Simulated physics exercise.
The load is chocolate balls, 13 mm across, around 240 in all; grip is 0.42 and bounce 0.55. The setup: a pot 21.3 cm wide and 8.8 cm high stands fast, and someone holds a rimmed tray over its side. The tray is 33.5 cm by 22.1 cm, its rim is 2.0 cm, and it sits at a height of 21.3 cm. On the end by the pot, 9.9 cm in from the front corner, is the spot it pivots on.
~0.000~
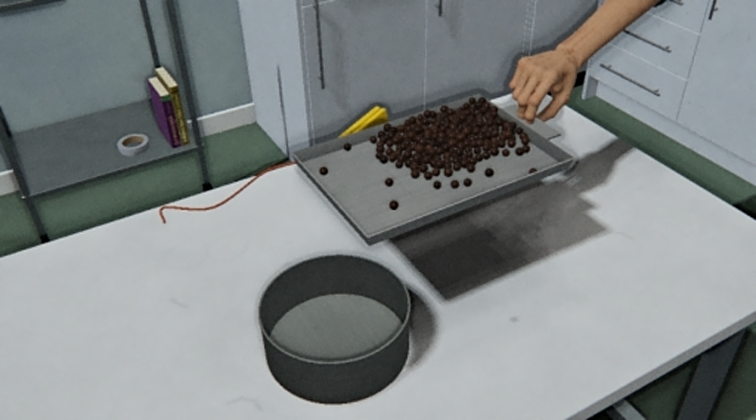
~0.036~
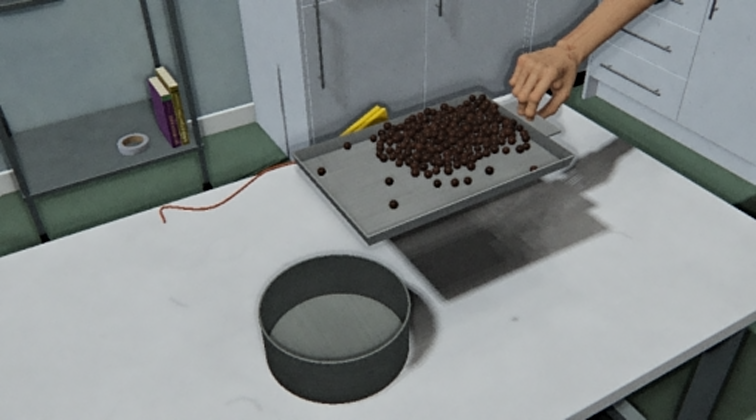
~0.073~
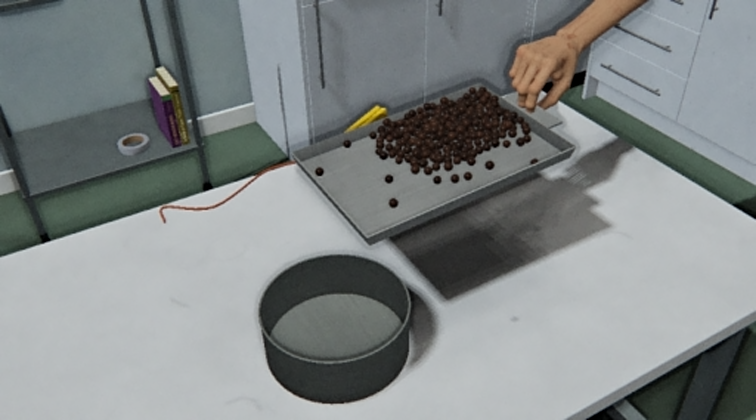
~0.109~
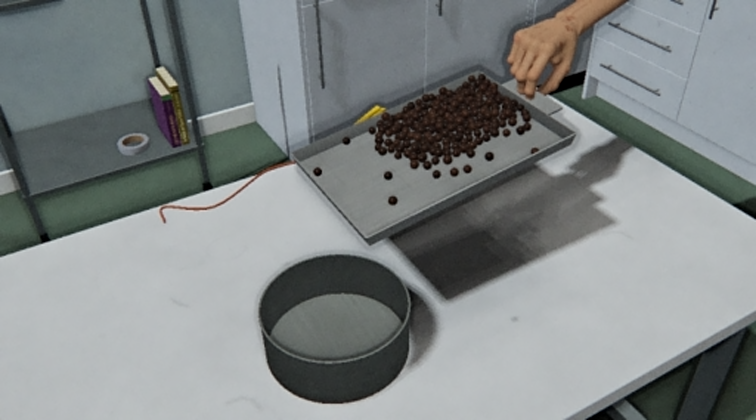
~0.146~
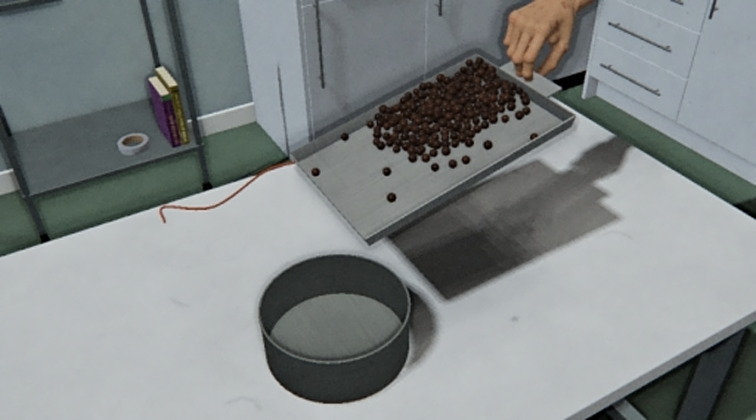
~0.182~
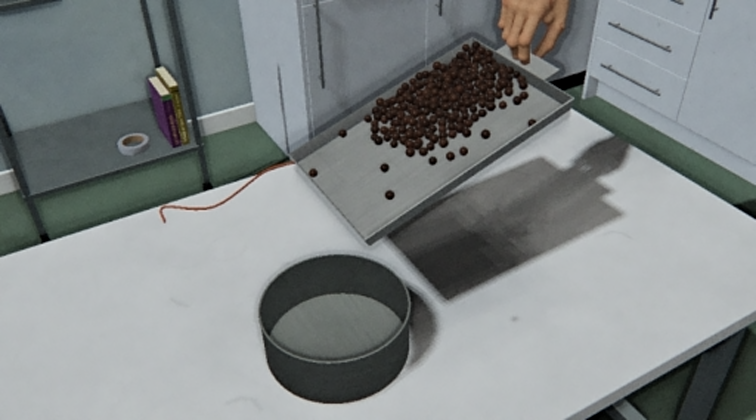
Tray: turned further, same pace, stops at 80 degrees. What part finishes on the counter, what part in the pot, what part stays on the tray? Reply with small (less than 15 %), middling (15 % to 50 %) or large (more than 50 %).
Counter - large, pot - middling, tray - small.
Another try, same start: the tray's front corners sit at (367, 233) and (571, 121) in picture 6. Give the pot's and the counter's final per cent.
You'd end with pot at 30 and counter at 65.
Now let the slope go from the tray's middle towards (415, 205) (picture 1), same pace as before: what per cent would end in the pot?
Something like 70 per cent of the pieces.
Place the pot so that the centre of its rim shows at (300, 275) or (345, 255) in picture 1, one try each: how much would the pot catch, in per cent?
Near 70 and 10 percent, one try each.
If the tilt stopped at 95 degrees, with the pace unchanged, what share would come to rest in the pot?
About 35 in a hundred would end up in the pot.
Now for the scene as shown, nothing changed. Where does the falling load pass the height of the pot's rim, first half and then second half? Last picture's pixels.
The first half passes near (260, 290) and the second half near (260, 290).
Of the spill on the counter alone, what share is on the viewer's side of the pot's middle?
Near 20 in a hundred.
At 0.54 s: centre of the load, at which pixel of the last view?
Roughly pixel (323, 147).
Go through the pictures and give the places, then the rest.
Tray tilt 0 degrees, front corners at (369, 234) and (570, 157); middle of the pieces at (453, 140); pot at (334, 304), in the first picture.
Tray tilt 1 degrees, front corners at (369, 234) and (570, 154); middle of the pieces at (454, 138), in the second picture.
Tray tilt 3 degrees, front corners at (369, 234) and (571, 146), lowest corner left front; middle of the pieces at (454, 132), in the third picture.
Tray tilt 7 degrees, front corners at (368, 234) and (572, 133), lowest corner left front; middle of the pieces at (453, 123), in the fourth picture.
Tray tilt 13 degrees, front corners at (366, 235) and (571, 115), lowest corner left front; middle of the pieces at (451, 111), in the fifth picture.
Tray tilt 18 degrees, front corners at (365, 236) and (569, 99), lowest corner left front; middle of the pieces at (448, 100); pot at (334, 304). Its pace works out near 150 degrees a second, in the sixth picture.
After 0.40 s, tilt 50 degrees; the tray holds 100 %, the pot 0 %.
Then, at 0.54 s, tilt 71 degrees; the tray holds 100 %, the pot 0 %.
After 0.81 s, tilt 80 degrees; the tray holds 10 %, the pot 30 %.
By 2.0 s all is still; counter 60 %, pot 35 %, tray 5 %.
